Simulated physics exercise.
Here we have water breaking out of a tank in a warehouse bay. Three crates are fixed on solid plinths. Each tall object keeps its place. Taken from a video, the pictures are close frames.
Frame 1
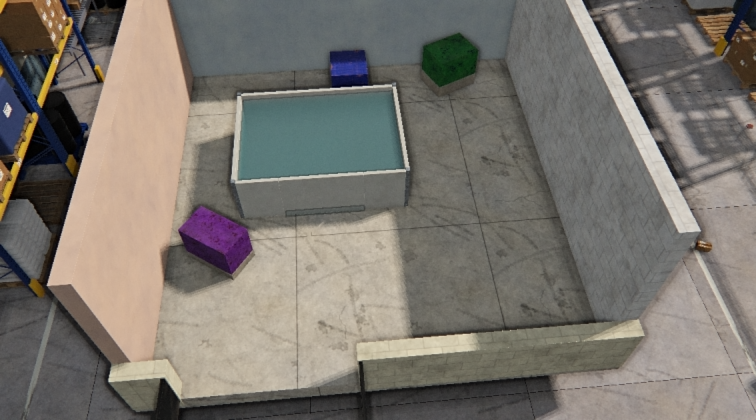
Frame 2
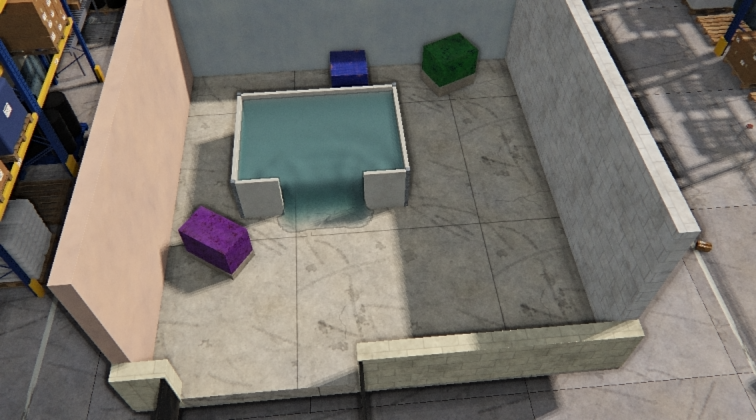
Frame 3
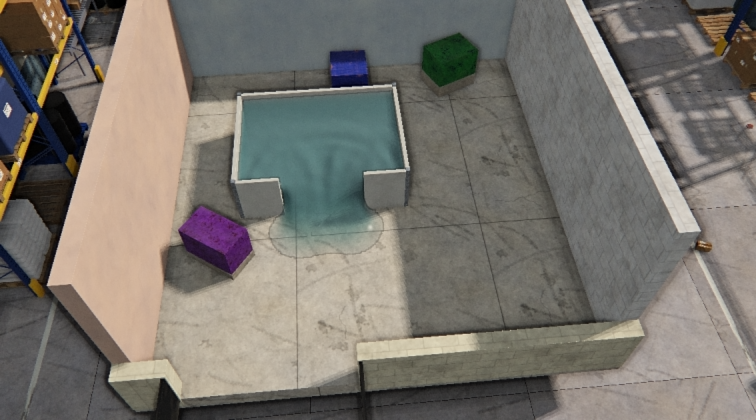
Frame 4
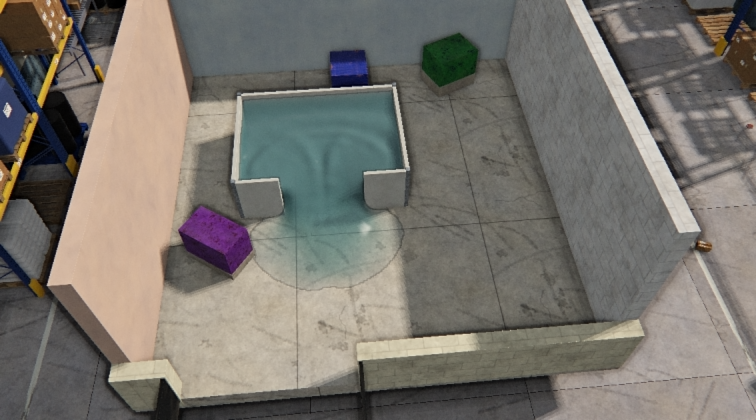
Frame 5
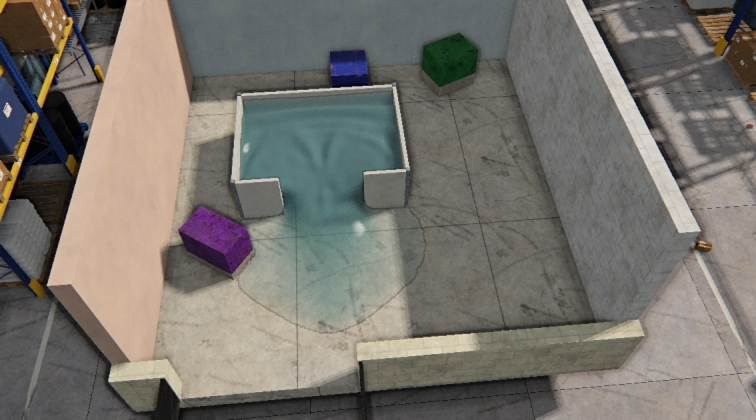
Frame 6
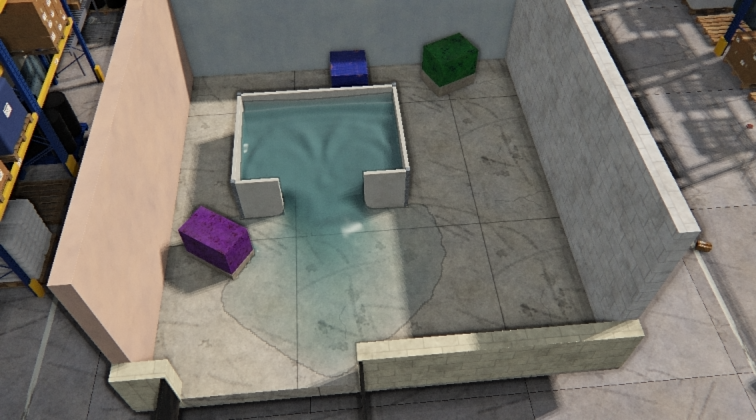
Water pours through a gap in the tank's front wall and spreads across the floor.
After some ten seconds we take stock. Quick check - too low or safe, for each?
Green crate safe; purple crate safe; blue crate too low.
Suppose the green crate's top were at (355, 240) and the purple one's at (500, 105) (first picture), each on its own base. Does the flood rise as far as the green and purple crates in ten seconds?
The green crate is reached, while the purple crate is reached.
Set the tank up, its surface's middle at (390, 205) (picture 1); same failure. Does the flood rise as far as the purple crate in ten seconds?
Short answer: The purple crate is reached.
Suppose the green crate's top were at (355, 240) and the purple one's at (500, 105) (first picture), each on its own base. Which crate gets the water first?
It is the crate marked green.
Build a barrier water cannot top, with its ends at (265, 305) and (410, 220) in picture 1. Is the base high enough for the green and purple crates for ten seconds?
Green: Left dry; purple: Flooded.
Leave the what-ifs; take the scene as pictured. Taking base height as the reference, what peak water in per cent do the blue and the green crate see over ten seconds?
210 and 50 per cent, roughly.
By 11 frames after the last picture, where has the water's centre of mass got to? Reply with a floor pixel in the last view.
Point: (339, 211).
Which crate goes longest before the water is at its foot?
Last of all: The crate marked blue.
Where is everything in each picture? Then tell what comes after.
In the first frame, the water tank at (319, 134) is whole and still.
In the second frame, the front is at (368, 217), out from the gap at (324, 197).
In the third frame, water pours out at (324, 200) and has run to (367, 244).
In the fourth frame, the front is at (354, 281), out from the gap at (324, 201).
In the fifth frame, water pours out at (324, 200) and has run to (345, 324).
In the sixth frame, water pours out at (324, 200) and has run to a hidden place.
A moment on, water covers 30 % of the floor; the green crate not reached, the purple crate water round its plinth, the blue crate not reached.
Next, water covers 40 % of the floor; the green crate not reached, the purple crate water round its plinth, the blue crate not reached.
Then, water covers 50 % of the floor; the green crate not reached, the purple crate water round its plinth, the blue crate not reached.
Later, water covers 85 % of the floor; the green crate water round its plinth, the purple crate water round its plinth, the blue crate water round its plinth.
In the end, water covers 95 % of the floor; the green crate stayed above the water, the purple crate stayed above the water, the blue crate was topped.
